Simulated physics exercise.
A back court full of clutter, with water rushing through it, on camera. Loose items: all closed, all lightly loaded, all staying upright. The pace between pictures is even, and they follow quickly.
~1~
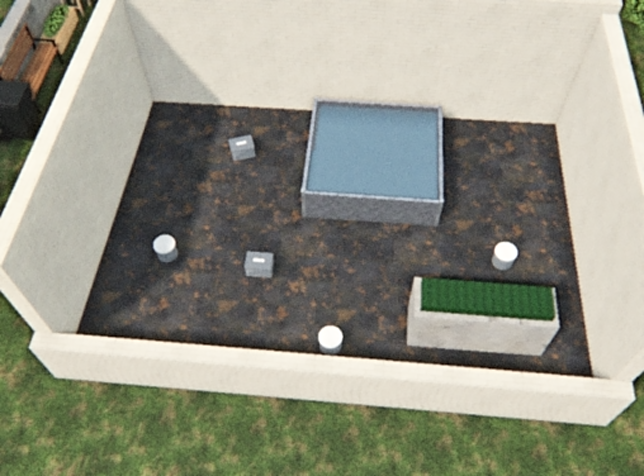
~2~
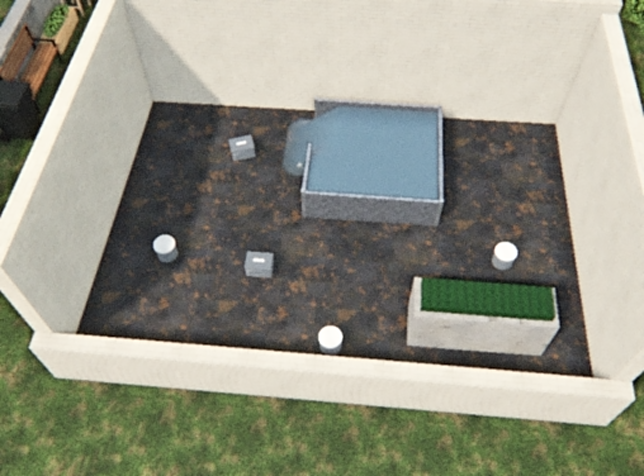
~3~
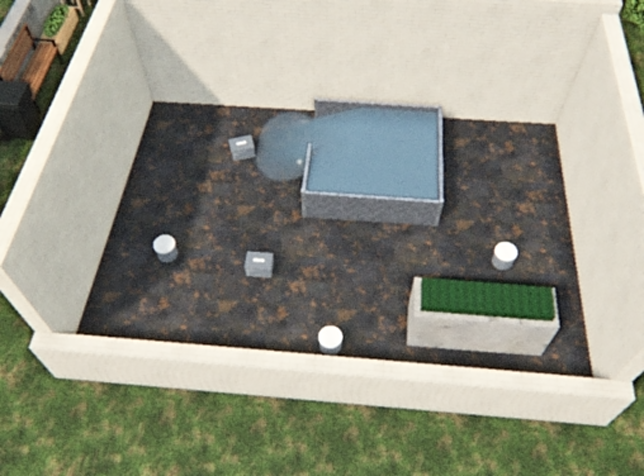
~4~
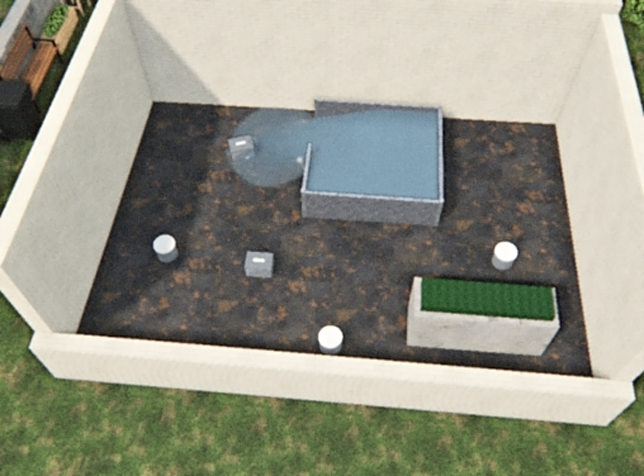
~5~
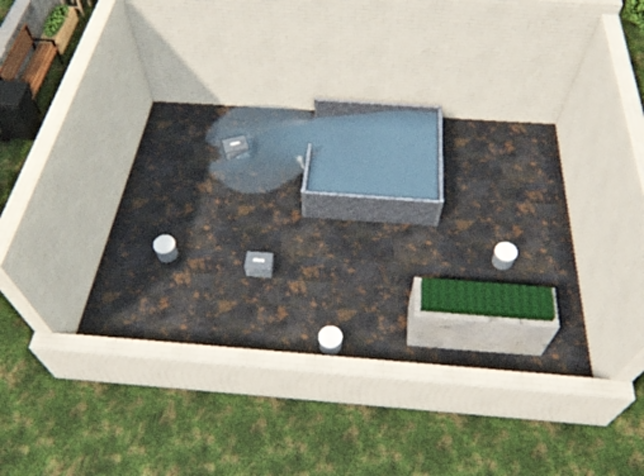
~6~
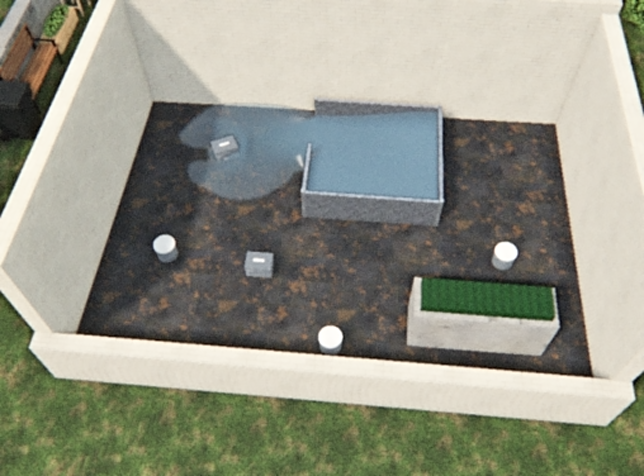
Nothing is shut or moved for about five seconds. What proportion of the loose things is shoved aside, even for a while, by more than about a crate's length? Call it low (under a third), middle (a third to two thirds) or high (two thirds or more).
Middle.
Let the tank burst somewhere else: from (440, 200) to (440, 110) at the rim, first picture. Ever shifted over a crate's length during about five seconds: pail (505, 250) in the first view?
Travels that far.
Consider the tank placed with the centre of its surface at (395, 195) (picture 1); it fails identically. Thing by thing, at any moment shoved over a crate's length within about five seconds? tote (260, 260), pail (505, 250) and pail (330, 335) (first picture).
In turn: Under that, never so far, not that far.
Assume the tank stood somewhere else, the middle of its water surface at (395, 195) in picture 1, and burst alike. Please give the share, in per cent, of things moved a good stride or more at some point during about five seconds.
Something like 40 in a hundred.
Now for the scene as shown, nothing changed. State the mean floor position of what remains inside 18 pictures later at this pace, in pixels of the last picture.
The remaining things centre around (283, 287).
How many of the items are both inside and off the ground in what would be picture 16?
By my count, 1.
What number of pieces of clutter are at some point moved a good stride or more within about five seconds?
That gives 2.
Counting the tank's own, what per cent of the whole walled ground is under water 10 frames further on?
Roughly 35 %.
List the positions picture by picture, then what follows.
In the first picture, a tote at (242, 143) rests on the ground; a pail at (506, 251), on the bottom; 0 of 5 have shifted.
In the second picture, a tote at (242, 143), on the bottom; a pail at (506, 251), on the bottom; 0 of 5 have shifted.
In the third picture, a tote at (242, 143) rests on the ground; a pail at (506, 251) rests on the ground; 0 of 5 have shifted.
In the fourth picture, a tote at (241, 143) rests on the ground; a pail at (506, 251), on the bottom; 0 of 5 have shifted.
In the fifth picture, a tote at (235, 144), on the bottom, close to its start; a pail at (506, 251), on the bottom; 1 of 5 have shifted.
In the sixth picture, a tote at (224, 144), on the bottom, close to its start; a pail at (506, 251), on the bottom; 1 of 5 have shifted.
A moment on, 1 of 5 are well off their spots; 0 afloat.
Next, 1 of 5 are well off their spots; 1 afloat.
Later, 1 of 5 are well off their spots; 0 afloat.
In the end, 2 of 5 are well off their spots, and 2 have been at some point; 0 afloat.
